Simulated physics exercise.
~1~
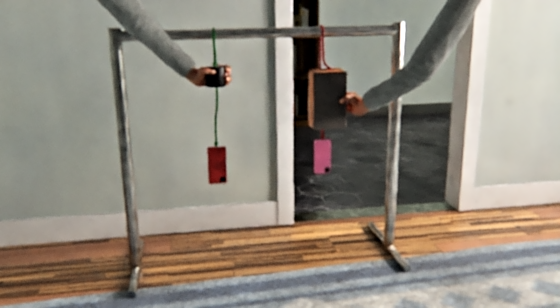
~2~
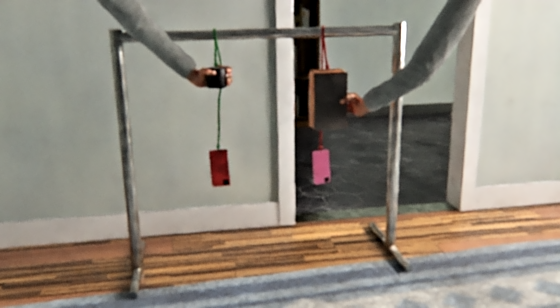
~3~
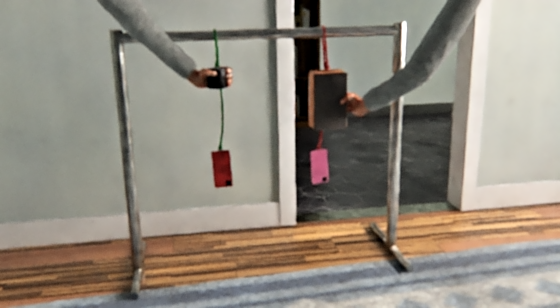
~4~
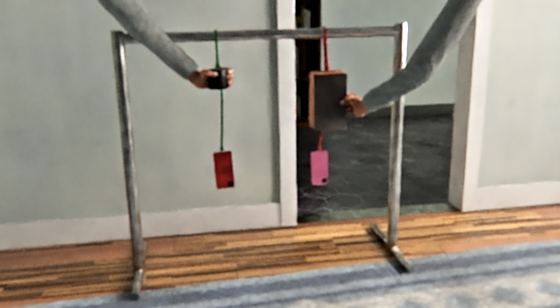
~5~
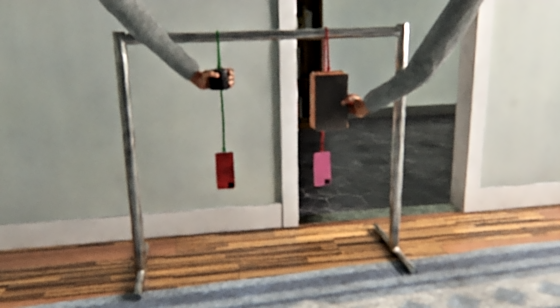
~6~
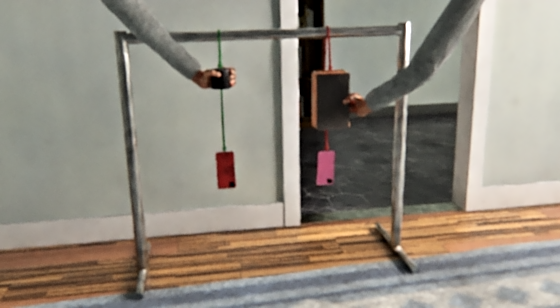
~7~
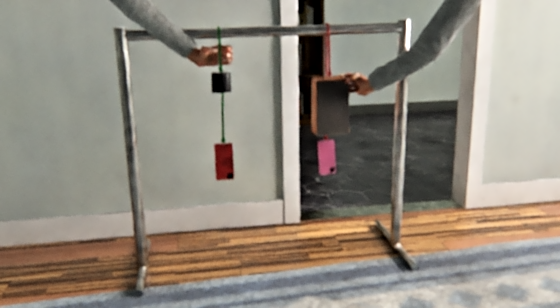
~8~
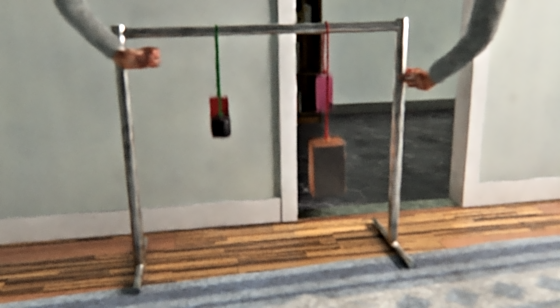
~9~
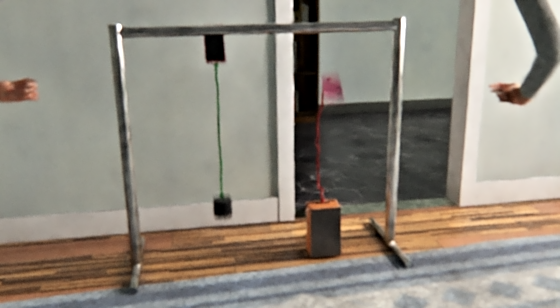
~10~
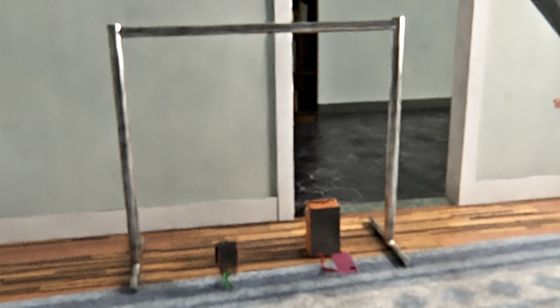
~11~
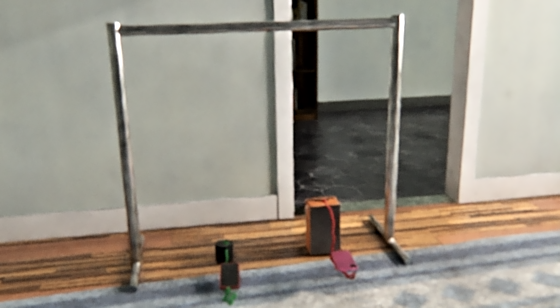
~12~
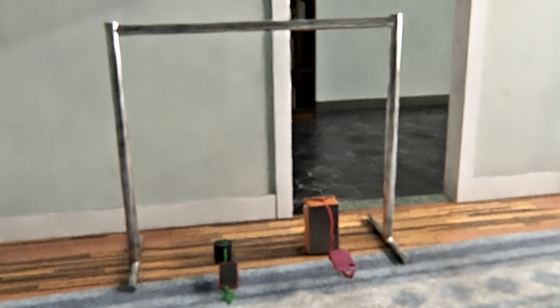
Two grey-sleeved arms reach in from either side of a metal frame standing on a wooden floor by a patterned rug, seen from the front before a doorway. The left hand holds a small black block on a green cord, and the right hand holds a larger orange and black case on a red cord, with a red phone and a pink phone hanging below. The hands let go and draw away. Both held things drop as the phones rise towards the bar. The cords come off, the phones fall, and everything ends on the floor beneath the empty bar.
